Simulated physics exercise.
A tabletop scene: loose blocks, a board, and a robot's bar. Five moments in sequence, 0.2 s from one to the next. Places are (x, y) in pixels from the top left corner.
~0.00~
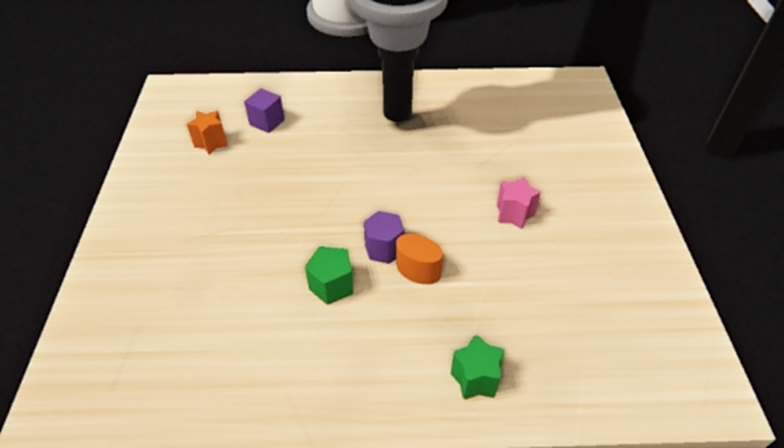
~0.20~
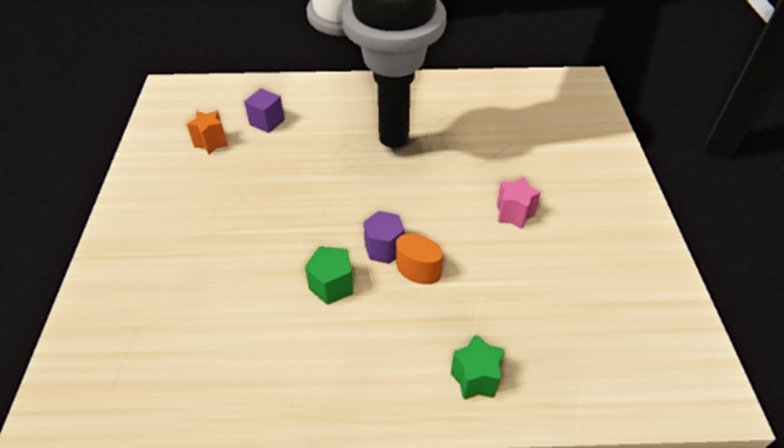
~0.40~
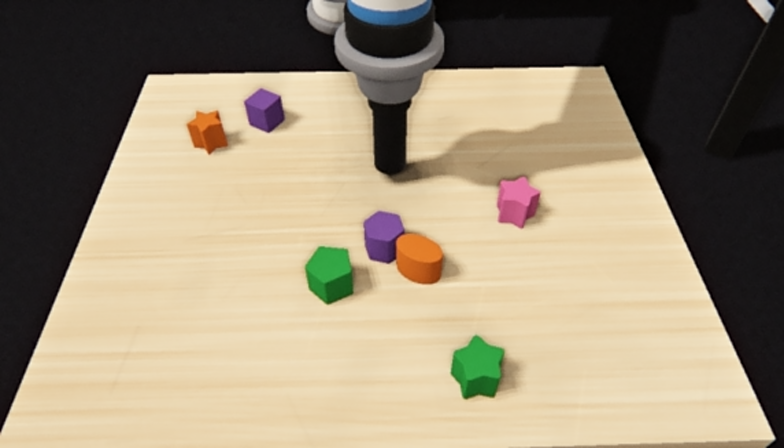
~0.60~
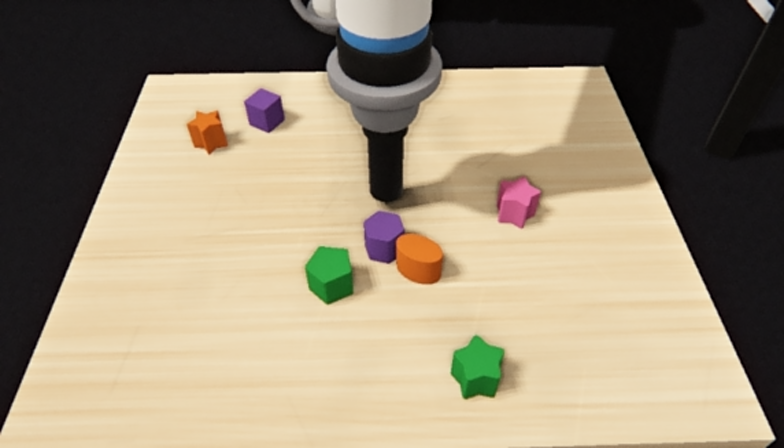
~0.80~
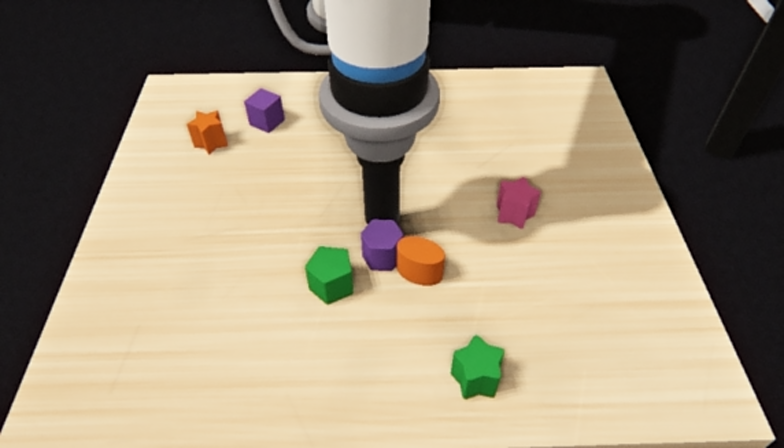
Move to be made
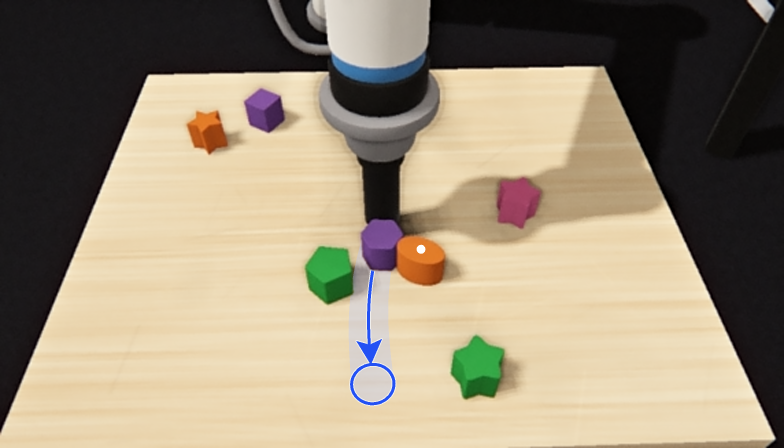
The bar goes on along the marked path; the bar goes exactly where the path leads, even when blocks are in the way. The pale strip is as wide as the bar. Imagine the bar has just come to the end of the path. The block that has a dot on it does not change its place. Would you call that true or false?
That is false.
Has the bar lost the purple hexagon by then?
I expect not.
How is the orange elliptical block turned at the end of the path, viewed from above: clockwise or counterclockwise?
It swings round anticlockwise.
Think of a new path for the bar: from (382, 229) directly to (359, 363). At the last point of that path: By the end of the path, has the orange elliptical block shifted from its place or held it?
The orange elliptical block will not stay where it is.
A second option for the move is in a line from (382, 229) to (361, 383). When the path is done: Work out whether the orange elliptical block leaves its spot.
Gets moved.
Path on the board, from (382, 229) through (372, 274) and (369, 325) to (373, 384); the dot is on the orange elliptical block.
On the path given first. One third of the way, bar at (372, 263); purple hexagon at (379, 282), turned 25° anticlockwise; orange elliptical block at (426, 260), turned 45° anticlockwise.
Two thirds of the way, bar at (368, 315); purple hexagon at (385, 338), turned 40° anticlockwise; orange elliptical block at (426, 260), turned 45° anticlockwise.
At the end, bar at (372, 374); green pentagon in place; purple hexagon at (405, 393), turned 60° anticlockwise; orange elliptical block at (426, 260), turned 45° anticlockwise.
